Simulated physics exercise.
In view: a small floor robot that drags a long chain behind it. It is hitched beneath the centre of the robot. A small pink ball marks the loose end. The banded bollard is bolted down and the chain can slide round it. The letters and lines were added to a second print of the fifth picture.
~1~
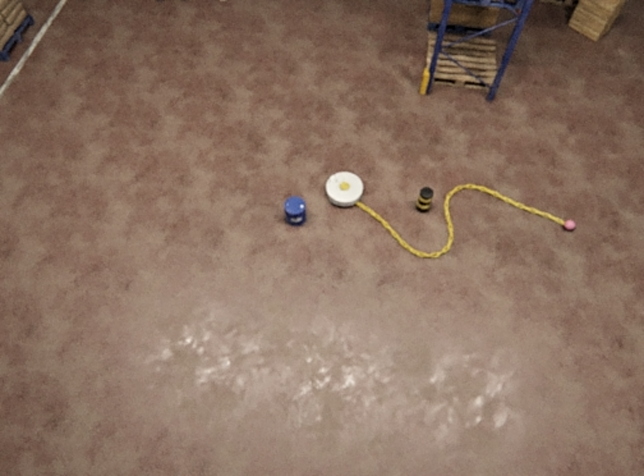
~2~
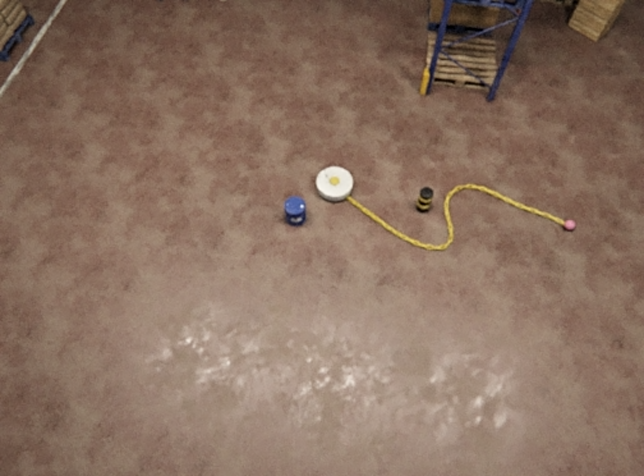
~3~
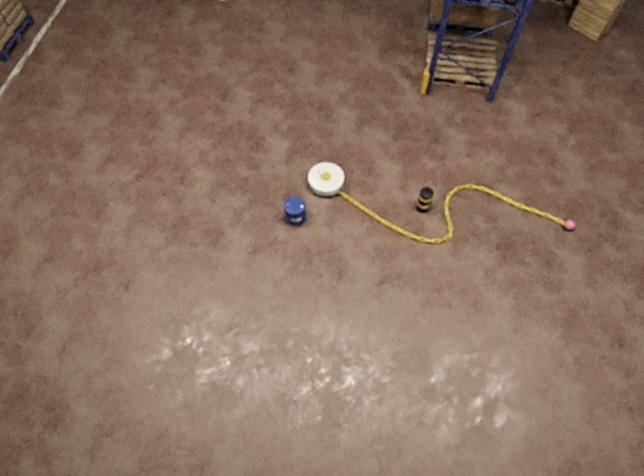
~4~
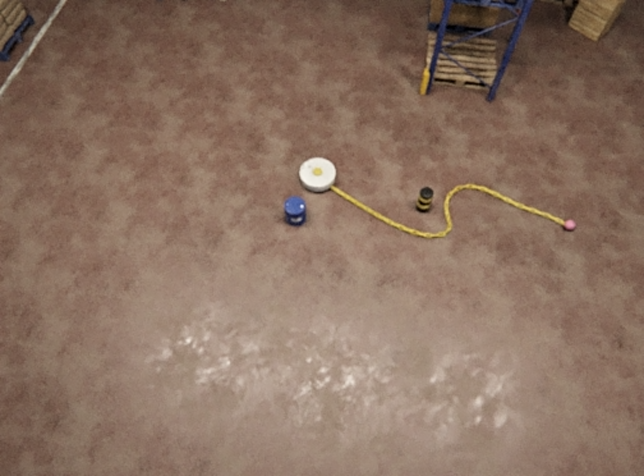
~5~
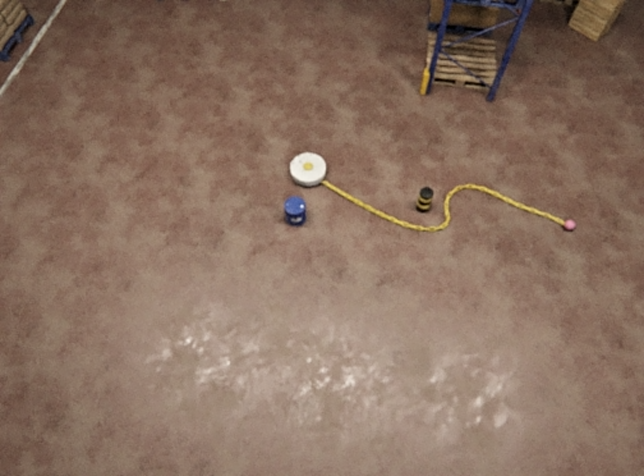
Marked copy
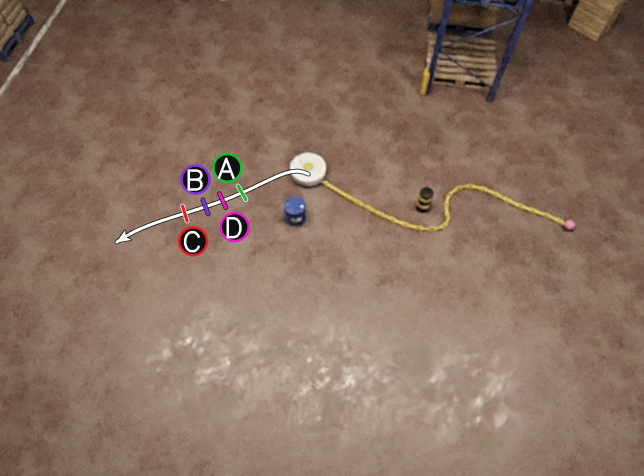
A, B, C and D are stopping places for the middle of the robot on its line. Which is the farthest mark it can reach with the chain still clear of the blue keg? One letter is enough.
Up to mark B.
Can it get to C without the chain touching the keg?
No.
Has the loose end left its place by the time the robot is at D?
Yes.
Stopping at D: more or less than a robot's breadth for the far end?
Less.
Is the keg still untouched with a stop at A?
Yes.
On the marked copy, A at (242, 193); B at (205, 207); C at (185, 213); D at (223, 201); the route from (308, 174) via (217, 203) to (117, 242).
Following B. Soon after the start, robot (271, 175), middle of the chain (427, 214), free end (570, 225).
Later, robot (237, 191), middle of the chain (398, 210), free end (558, 219).
In the end, robot (204, 203), middle of the chain (368, 210), free end (528, 213); only the bollard has been touched, if anything.
As for the rest, A is safe but short; C brings the chain against the keg; D is safe but short.
